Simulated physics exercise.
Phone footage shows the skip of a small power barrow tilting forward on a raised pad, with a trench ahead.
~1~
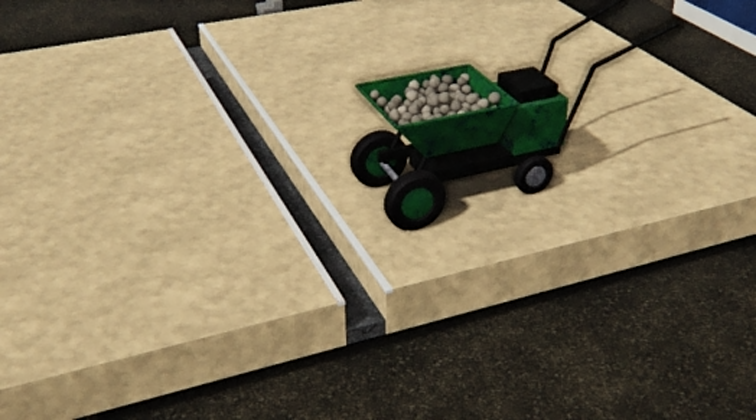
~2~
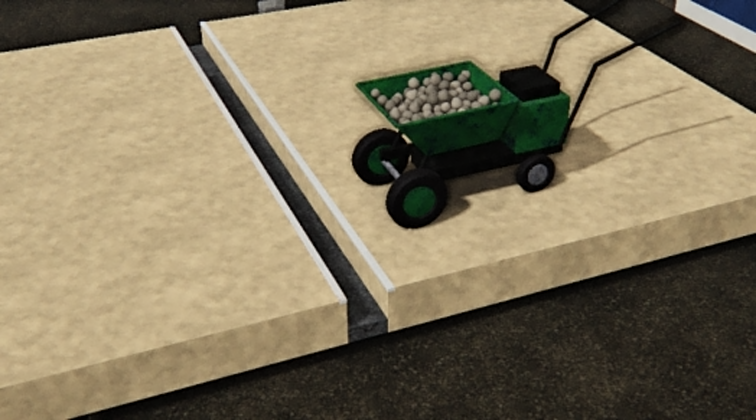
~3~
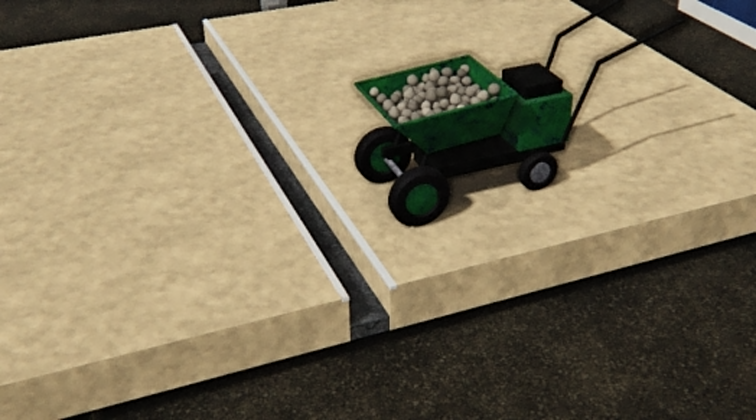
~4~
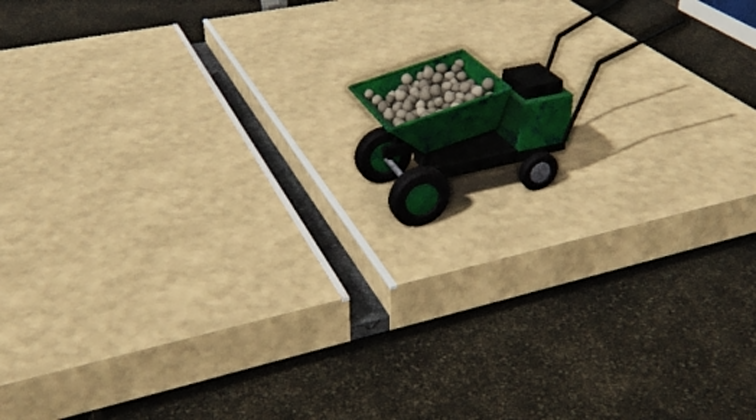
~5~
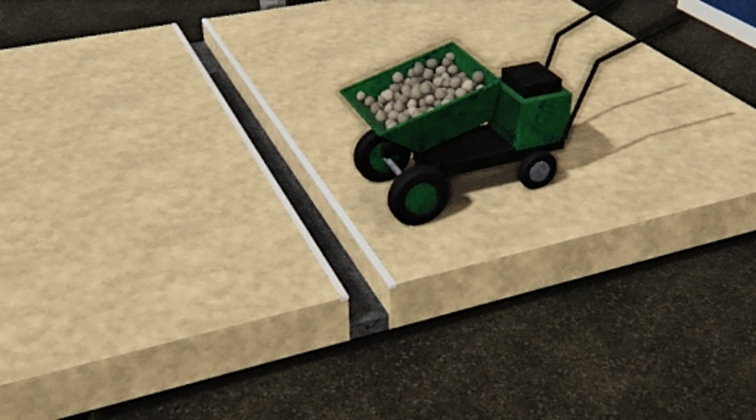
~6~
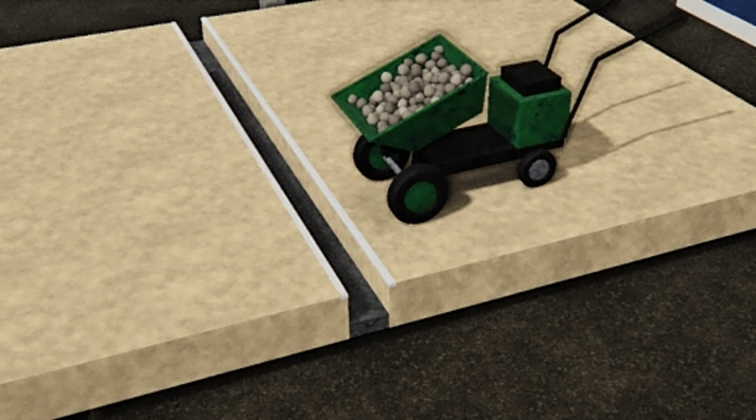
Green skip of a small power barrow, loaded with river pebbles, tilting forward to the left on a raised pad beside a narrow trench.
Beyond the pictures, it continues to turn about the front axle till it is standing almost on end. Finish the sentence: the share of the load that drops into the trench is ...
Less than half.
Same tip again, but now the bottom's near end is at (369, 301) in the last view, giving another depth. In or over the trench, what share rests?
30 %, roughly.
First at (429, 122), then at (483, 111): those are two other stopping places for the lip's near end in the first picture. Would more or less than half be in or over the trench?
The first try: The larger part. The second: Under half.
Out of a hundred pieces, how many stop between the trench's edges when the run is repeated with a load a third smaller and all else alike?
My guess is some 40 in a hundred.
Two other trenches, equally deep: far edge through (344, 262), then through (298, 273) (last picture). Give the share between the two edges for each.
0 % and 90 %, give or take.
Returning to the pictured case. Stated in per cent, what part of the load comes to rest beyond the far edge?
About 65 %.
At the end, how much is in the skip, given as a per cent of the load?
Roughly 0 per cent.
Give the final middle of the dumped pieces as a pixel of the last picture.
Roughly at (279, 221), give or take.
Just after the last frame, skip tipped steeply; every one in the skip.
A moment on, skip tipped right over; roughly half in the skip; about a tenth in or heaped over the trench; roughly a third beyond it; about a tenth falling.
Further on, skip tipped right over; roughly a third in or heaped over the trench; roughly two thirds beyond it.
When it is over, skip tipped right over; roughly a third in or heaped over the trench; roughly two thirds beyond it.
